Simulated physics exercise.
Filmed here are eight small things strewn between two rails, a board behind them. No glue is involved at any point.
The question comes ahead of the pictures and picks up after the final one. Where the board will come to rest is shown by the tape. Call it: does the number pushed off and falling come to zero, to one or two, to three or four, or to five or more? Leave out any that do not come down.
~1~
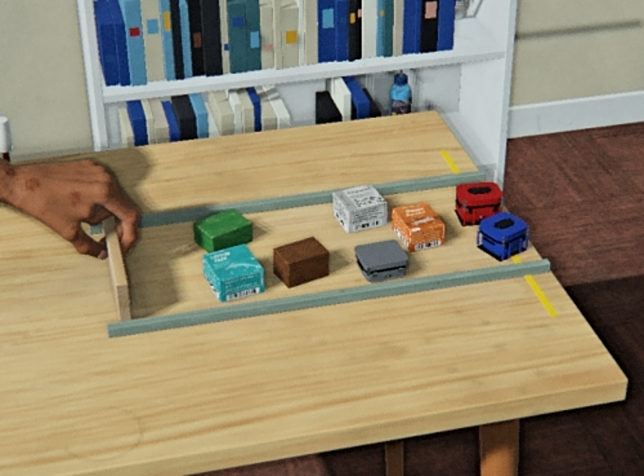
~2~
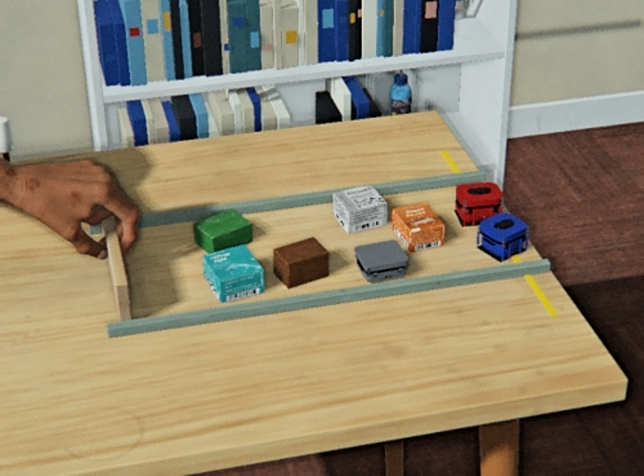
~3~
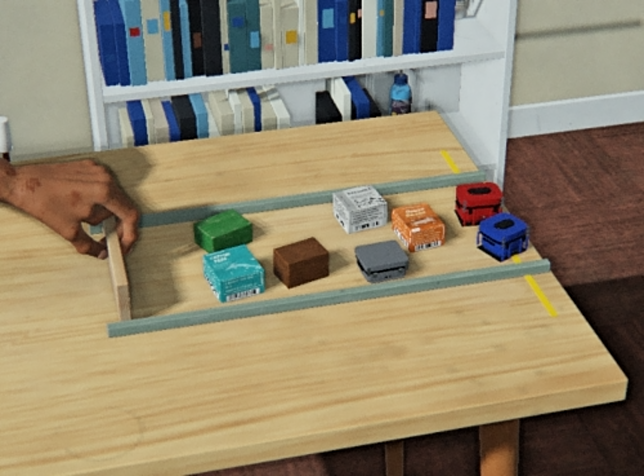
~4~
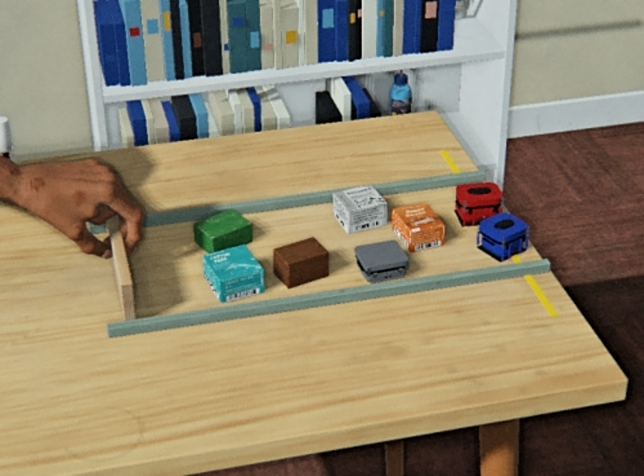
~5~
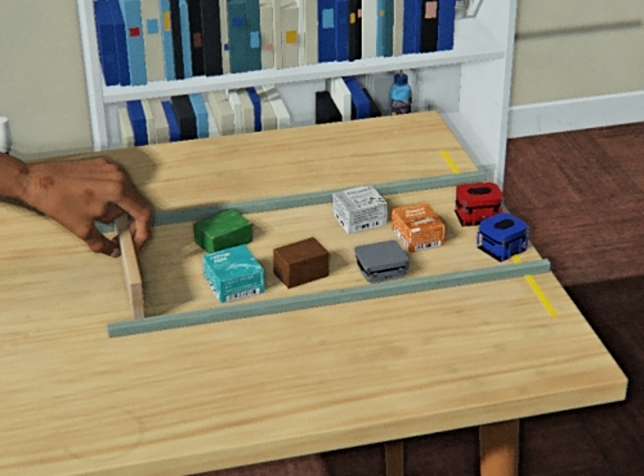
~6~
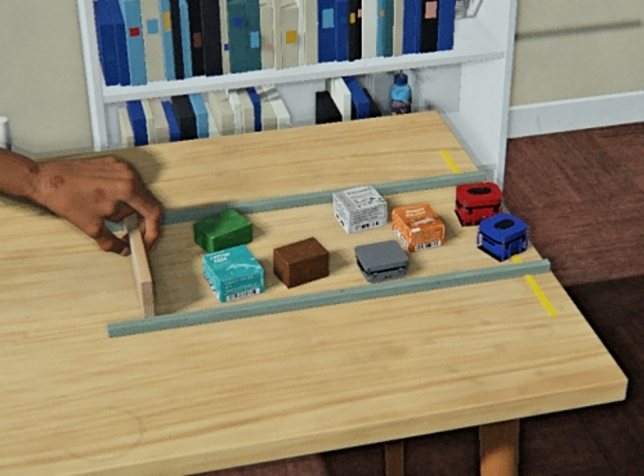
It comes to five or more.
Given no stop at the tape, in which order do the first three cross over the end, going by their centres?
In order they are the blue case, the grey case and the red case.
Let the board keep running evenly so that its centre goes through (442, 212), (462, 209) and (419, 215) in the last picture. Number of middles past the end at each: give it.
Respectively, 3, 6 and 3.
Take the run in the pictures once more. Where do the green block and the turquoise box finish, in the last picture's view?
Final positions: Near (505, 200); near (529, 233).
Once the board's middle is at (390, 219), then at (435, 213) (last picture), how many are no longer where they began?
Counts: 8 / 8.
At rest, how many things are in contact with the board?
That comes to 2.
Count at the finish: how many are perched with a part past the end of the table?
The tally is 2.
A little later, none off yet; blue case at rest near (503, 236); red case at rest near (479, 204); orange box at rest near (418, 227).
When it is over, the number that fall off is five or more; down, brown block, grey case, white box, orange box, red case and blue case.
